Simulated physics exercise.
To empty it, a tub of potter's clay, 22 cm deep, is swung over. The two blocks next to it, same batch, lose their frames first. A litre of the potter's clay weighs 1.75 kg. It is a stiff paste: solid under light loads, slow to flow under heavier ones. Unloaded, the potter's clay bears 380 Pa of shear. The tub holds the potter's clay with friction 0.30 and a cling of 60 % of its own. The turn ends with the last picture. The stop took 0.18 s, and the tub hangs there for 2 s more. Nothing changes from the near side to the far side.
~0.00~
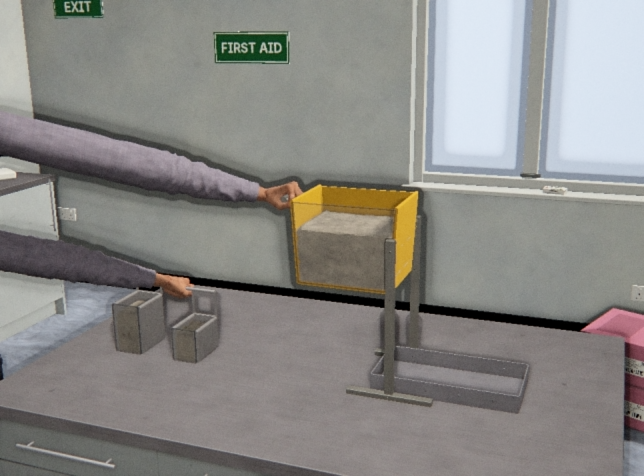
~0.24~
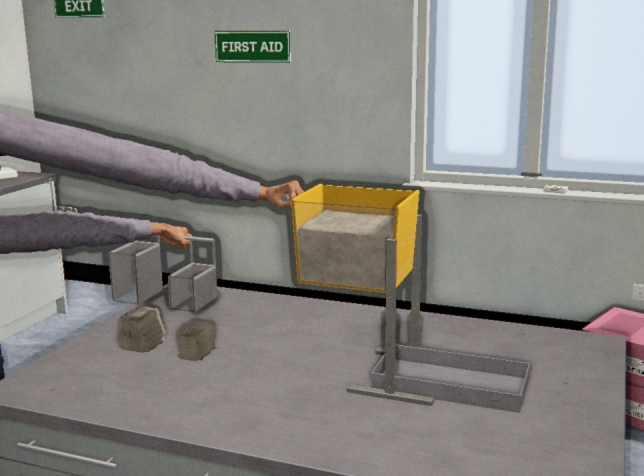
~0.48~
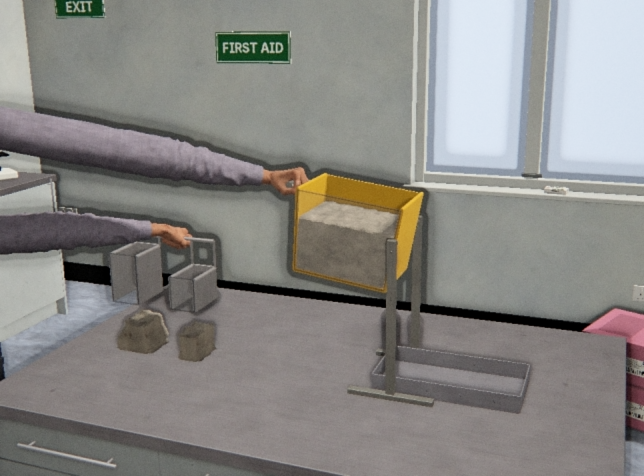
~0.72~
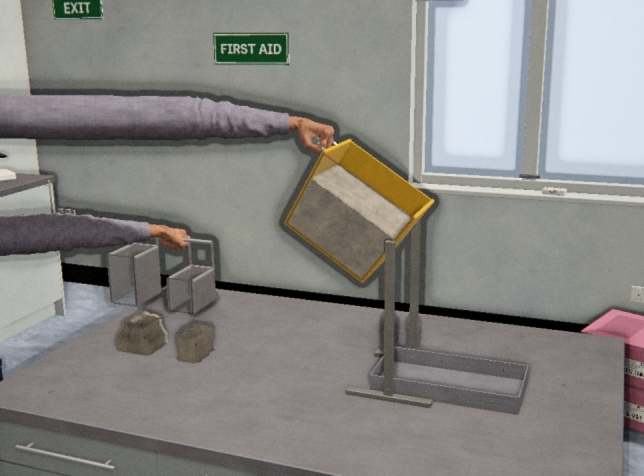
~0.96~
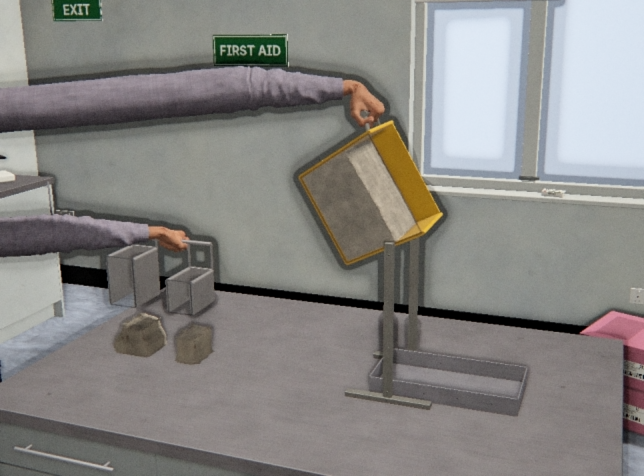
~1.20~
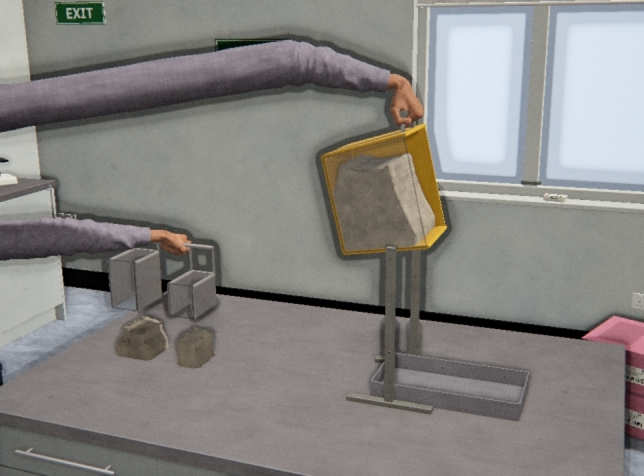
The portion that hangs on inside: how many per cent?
The portion that hangs on inside is near 73 %.
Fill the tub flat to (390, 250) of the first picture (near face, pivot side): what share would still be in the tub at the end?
In that case some 100 per cent.
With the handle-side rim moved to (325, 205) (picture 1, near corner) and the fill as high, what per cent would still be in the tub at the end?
In that case some 100 per cent.
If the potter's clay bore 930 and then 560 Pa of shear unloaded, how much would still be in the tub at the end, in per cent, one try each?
In that order: 100 %, 90 %.
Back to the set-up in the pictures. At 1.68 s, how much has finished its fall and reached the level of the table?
Near 3 %.
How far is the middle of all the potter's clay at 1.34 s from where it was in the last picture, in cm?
Roughly 4 cm.
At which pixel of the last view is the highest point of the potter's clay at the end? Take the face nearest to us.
Around (372, 194).
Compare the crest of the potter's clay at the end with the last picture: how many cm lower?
About 7 cm.
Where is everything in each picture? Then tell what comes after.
Handle-side rim at (293, 202), tilt 0 degrees; crest of the potter's clay at (297, 228); block heights 13 cm, 8.4 cm (left to right), in the first picture.
Handle-side rim at (294, 201), tilt 0 degrees; crest of the potter's clay at (298, 227); block heights 11 cm, 8.3 cm (left to right), in the second picture.
Handle-side rim at (299, 189), tilt 7 degrees; crest of the potter's clay at (302, 218); block heights 9.8 cm, 8.3 cm (left to right), in the third picture.
Handle-side rim at (325, 153), tilt 33 degrees; crest of the potter's clay at (316, 181); block heights 9.6 cm, 8.3 cm (left to right), in the fourth picture.
Handle-side rim at (370, 134), tilt 60 degrees; crest of the potter's clay at (344, 153); block heights 9.6 cm, 8.3 cm (left to right), in the fifth picture.
Handle-side rim at (405, 137), tilt 77 degrees; crest of the potter's clay at (384, 167); block heights 9.6 cm, 8.3 cm (left to right), in the sixth picture.
After 1.34 s, the tub is at 77 degrees and holds 95 %.
After 1.51 s, the tub is at 77 degrees and holds 81 %.
After 1.68 s, the tub is at 77 degrees and holds 74 %.
After 1.85 s, the tub is at 77 degrees and holds 73 %.
After 3.20 s, the tub is at 77 degrees and holds 73 %.
